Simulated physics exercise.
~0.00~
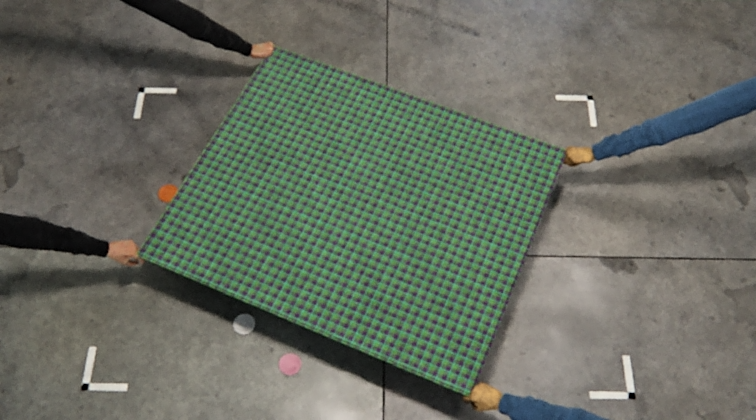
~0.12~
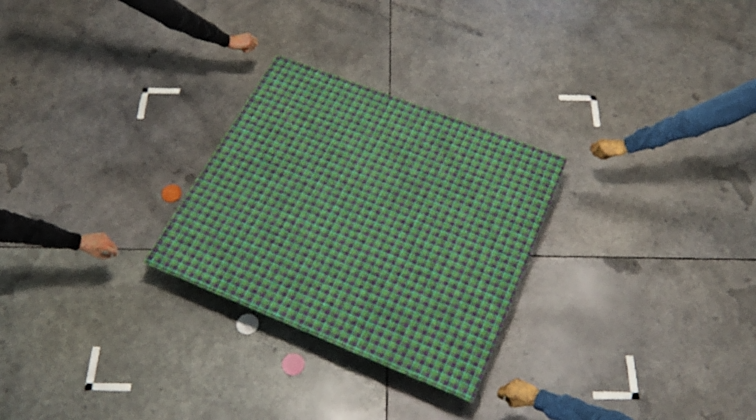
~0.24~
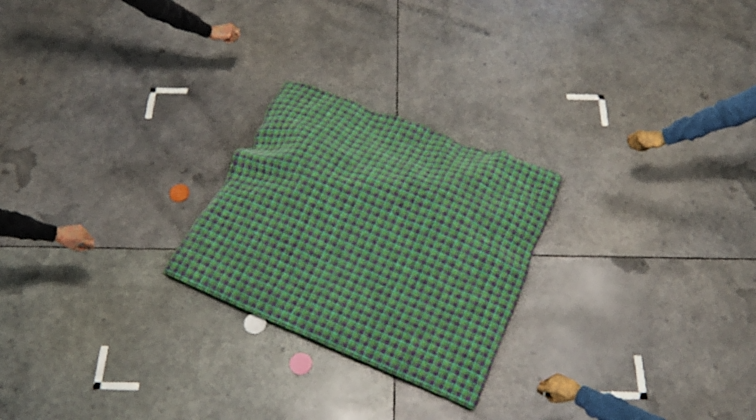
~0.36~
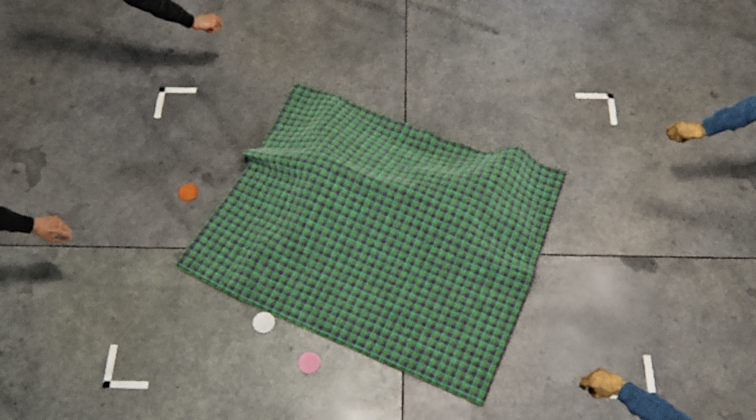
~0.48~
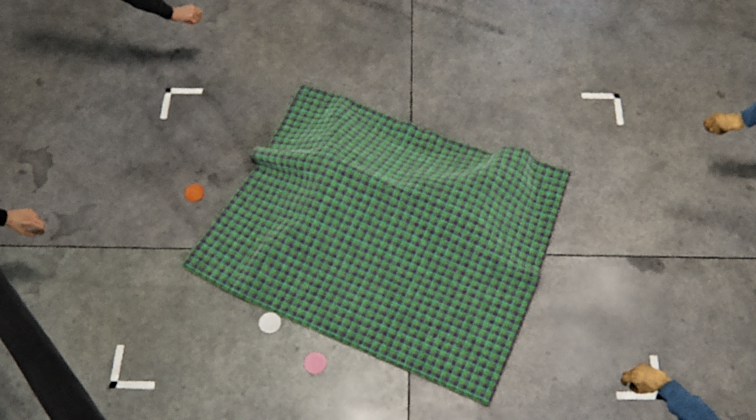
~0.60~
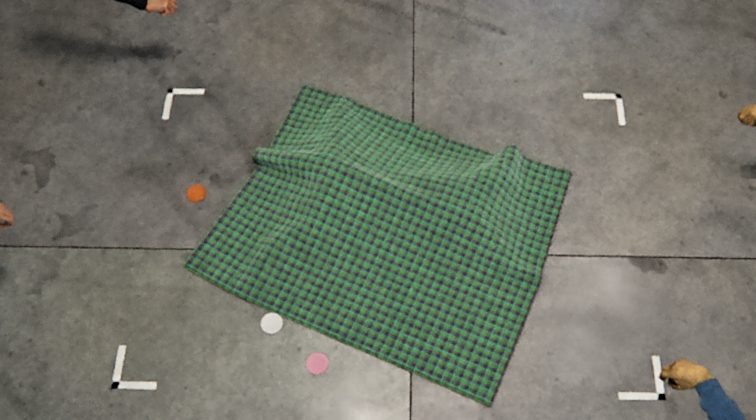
We see four hands release a green checked blanket held flat above a concrete floor, and it drops and settles into raised folds and bumps as the hands draw away and the view shifts slightly left, leaving the orange, white and pink discs uncovered beside it.
